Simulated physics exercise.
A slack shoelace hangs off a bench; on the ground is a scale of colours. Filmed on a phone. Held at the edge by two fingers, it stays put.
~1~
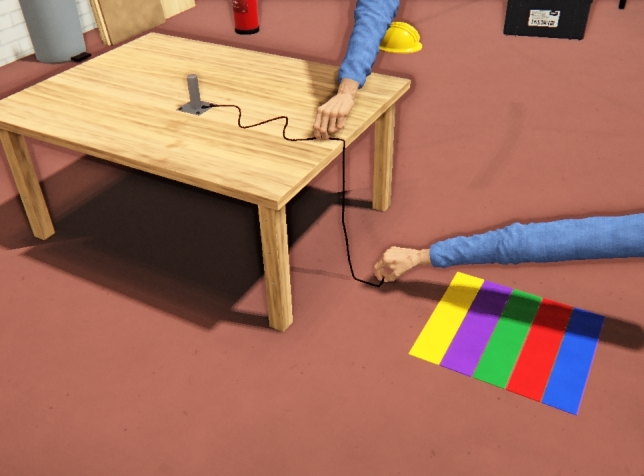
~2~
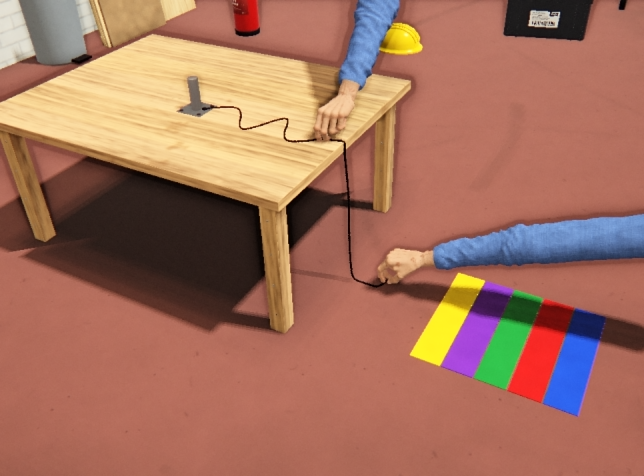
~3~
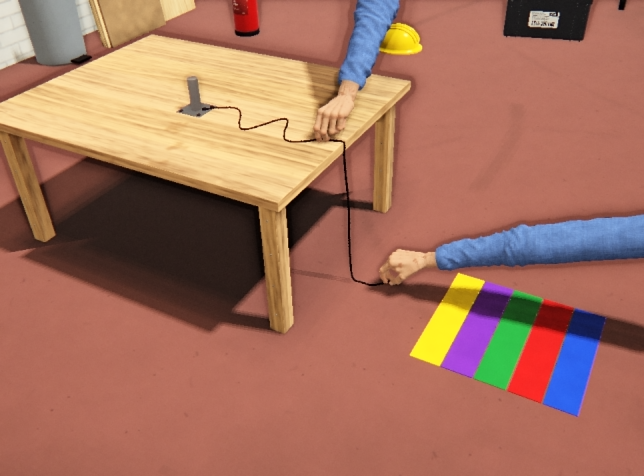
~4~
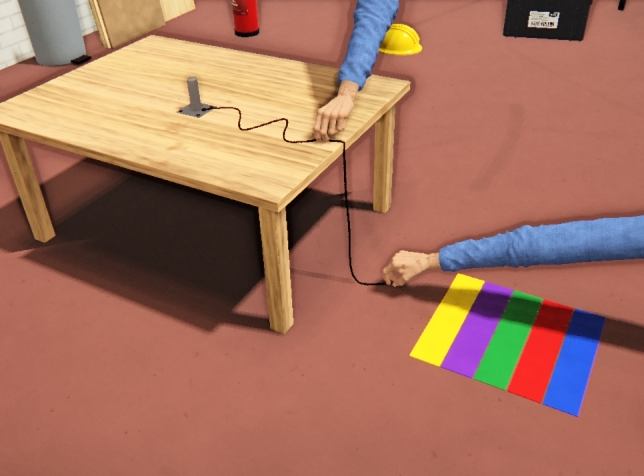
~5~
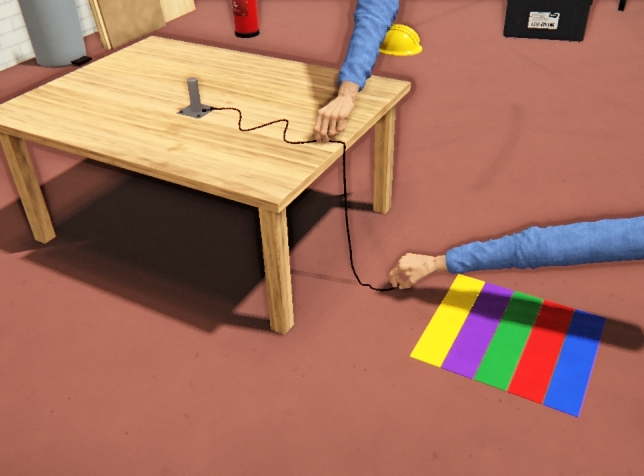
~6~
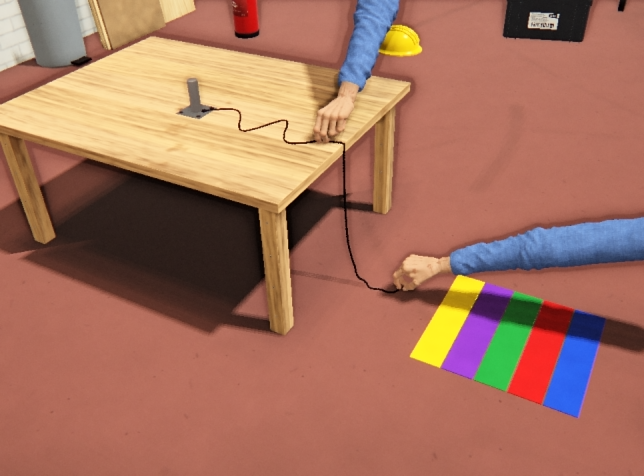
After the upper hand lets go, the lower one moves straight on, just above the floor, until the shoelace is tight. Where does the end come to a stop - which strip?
On the blue strip.
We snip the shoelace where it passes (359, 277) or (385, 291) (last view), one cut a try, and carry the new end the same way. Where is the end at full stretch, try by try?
First try: Near (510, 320). Second try: Near (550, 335).
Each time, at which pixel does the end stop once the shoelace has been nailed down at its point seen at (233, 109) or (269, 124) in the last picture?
Respectively (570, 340) and (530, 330).
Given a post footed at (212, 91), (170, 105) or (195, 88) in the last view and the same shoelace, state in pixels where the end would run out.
Somewhere near (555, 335), (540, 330) and (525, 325), in that order.
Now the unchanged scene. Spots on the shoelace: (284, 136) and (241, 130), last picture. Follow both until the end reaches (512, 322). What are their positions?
First mark (343, 153), second mark (271, 128).
Soon after, end near (511, 322); over green.
After that, end near (556, 336); over red.
At the stop, end near (583, 345); over blue. The blue one.
